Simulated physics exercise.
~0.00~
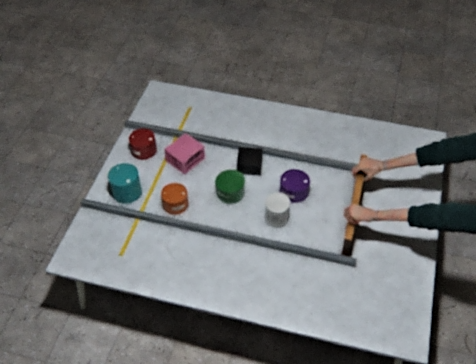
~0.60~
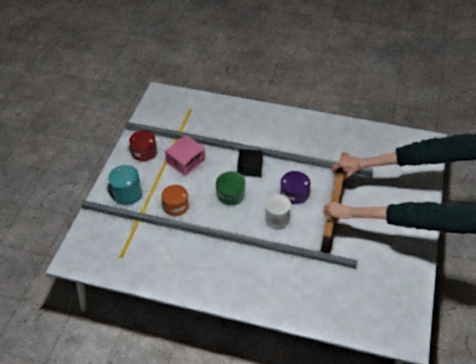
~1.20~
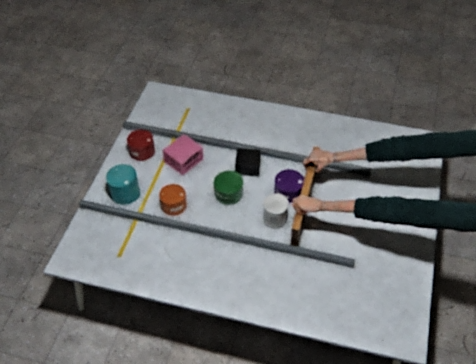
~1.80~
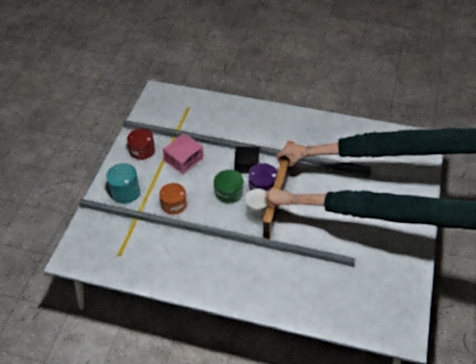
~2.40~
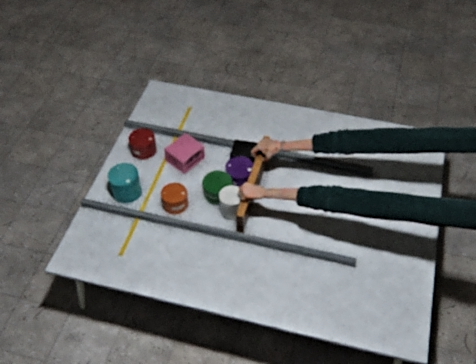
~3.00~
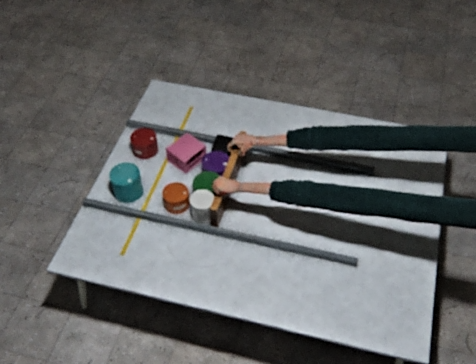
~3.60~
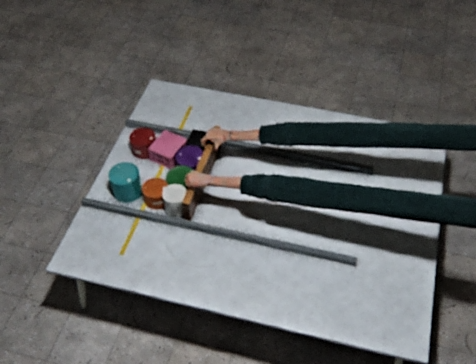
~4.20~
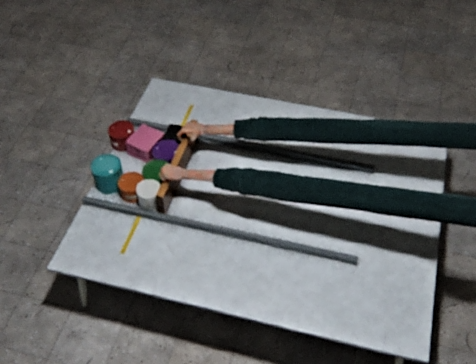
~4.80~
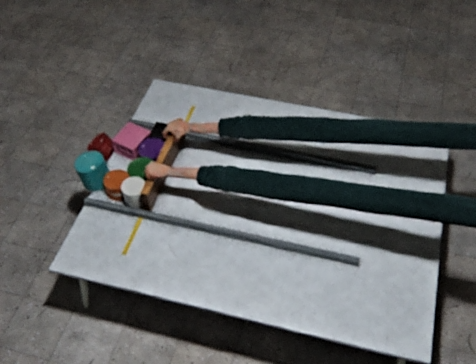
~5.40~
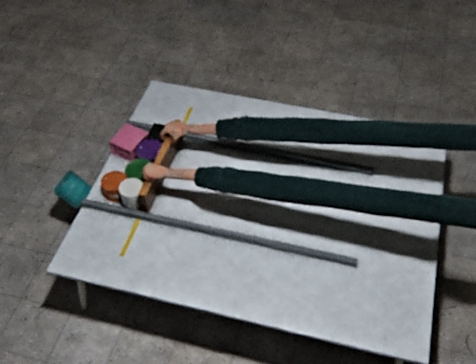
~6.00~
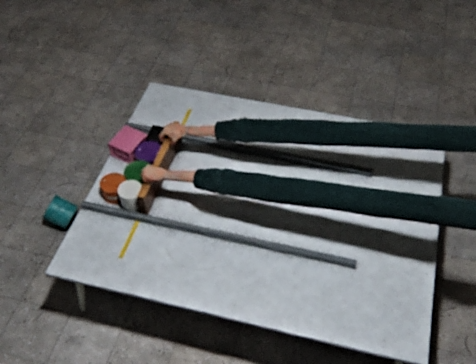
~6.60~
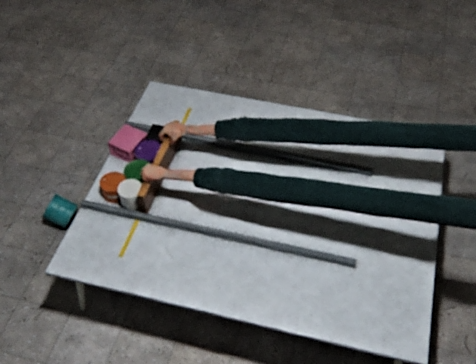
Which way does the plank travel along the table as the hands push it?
The plank moves to the left, pushing the objects ahead of it toward the table's edge.
